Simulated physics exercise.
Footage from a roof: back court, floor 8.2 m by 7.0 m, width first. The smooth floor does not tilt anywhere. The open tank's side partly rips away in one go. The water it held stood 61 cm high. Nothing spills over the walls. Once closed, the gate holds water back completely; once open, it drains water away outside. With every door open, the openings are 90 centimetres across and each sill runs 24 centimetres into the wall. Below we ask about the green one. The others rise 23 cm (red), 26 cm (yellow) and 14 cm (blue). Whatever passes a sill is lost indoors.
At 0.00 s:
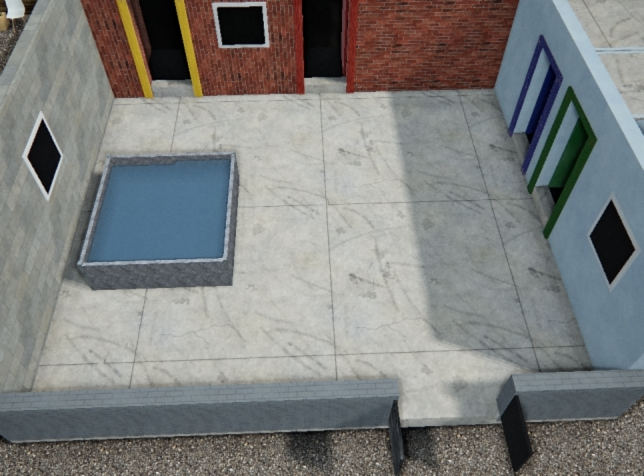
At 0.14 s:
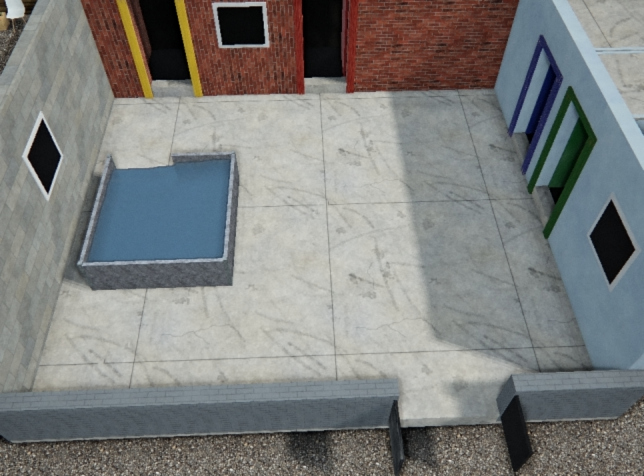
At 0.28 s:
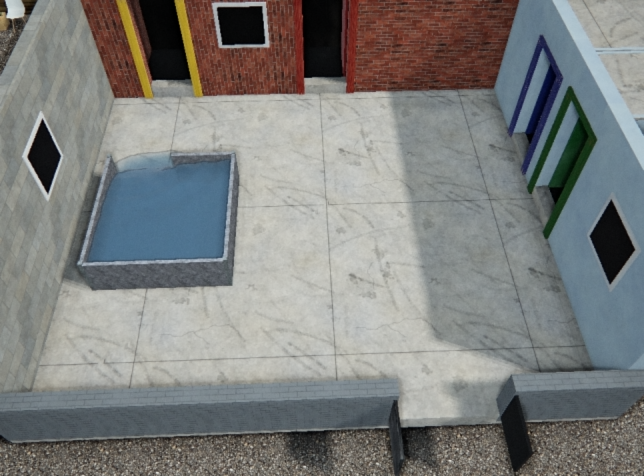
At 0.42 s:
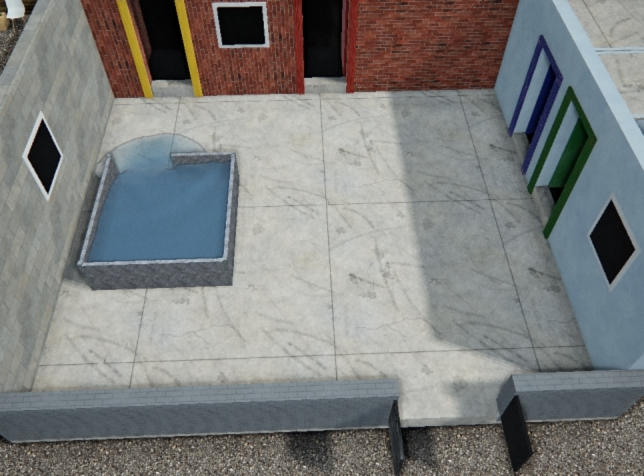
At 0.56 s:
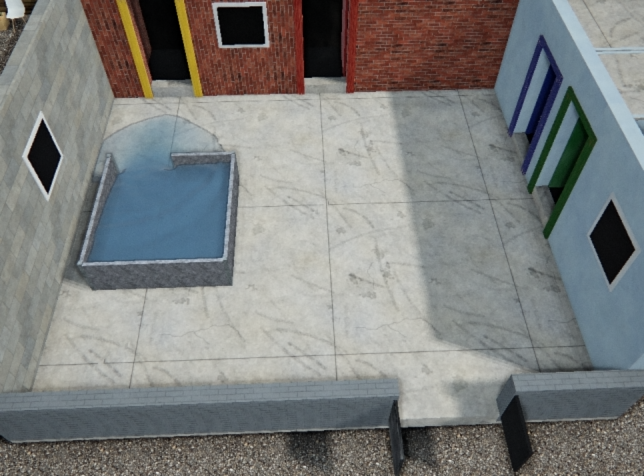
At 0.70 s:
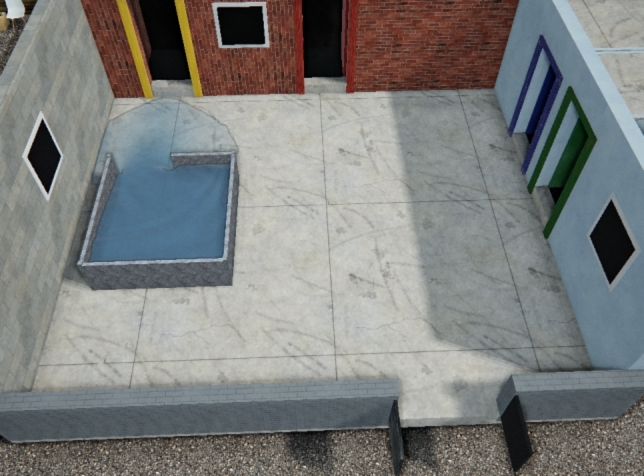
Water pouring through a gap in the far side of a raised tank and fanning across a pale courtyard floor.
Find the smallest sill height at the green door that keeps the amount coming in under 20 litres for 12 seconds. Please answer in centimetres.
The smallest height is roughly 5.5 cm.
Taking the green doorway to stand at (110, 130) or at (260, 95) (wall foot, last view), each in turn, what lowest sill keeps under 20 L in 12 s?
About 25 cm, then about 10.0 cm.
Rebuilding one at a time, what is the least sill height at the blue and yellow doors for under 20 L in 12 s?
About 10.0 cm at blue and about 28 cm at yellow.
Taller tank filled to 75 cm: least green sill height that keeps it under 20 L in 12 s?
In that case, roughly 7.5 cm.
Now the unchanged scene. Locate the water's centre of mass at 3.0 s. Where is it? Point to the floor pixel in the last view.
The water is centred around (181, 179) in the last picture's pixels.
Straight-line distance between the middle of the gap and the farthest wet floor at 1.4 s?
3.0 m.
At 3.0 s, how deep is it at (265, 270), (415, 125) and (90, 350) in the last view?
In that order: 0, 0 and 0 cm.
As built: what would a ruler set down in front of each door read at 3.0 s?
Door by door, in centimetres - red 7, yellow 29, blue 0, green 0.
After 1.4 s water covers 10 % of the floor, deepest (50 cm) near (114, 103); it has not reached the green door.
After 3.0 s water covers 20 % of the floor, deepest (34 cm) near (132, 102); it has not reached the green door.
After 12.0 s water covers 90 % of the floor, deepest (11 cm) near (572, 395); 6 cm at the green door, 0 litres in over its 22 cm sill.
At the green door as built, the water arrived by 5.3 s and peaked near 10 cm at 5.8 s.
Run again over the same 12 s with other heights there, 27 litres in over 5 cm, 12 litres over 6.5 cm. The limit of 20 litres is kept from about 5.5 cm up.
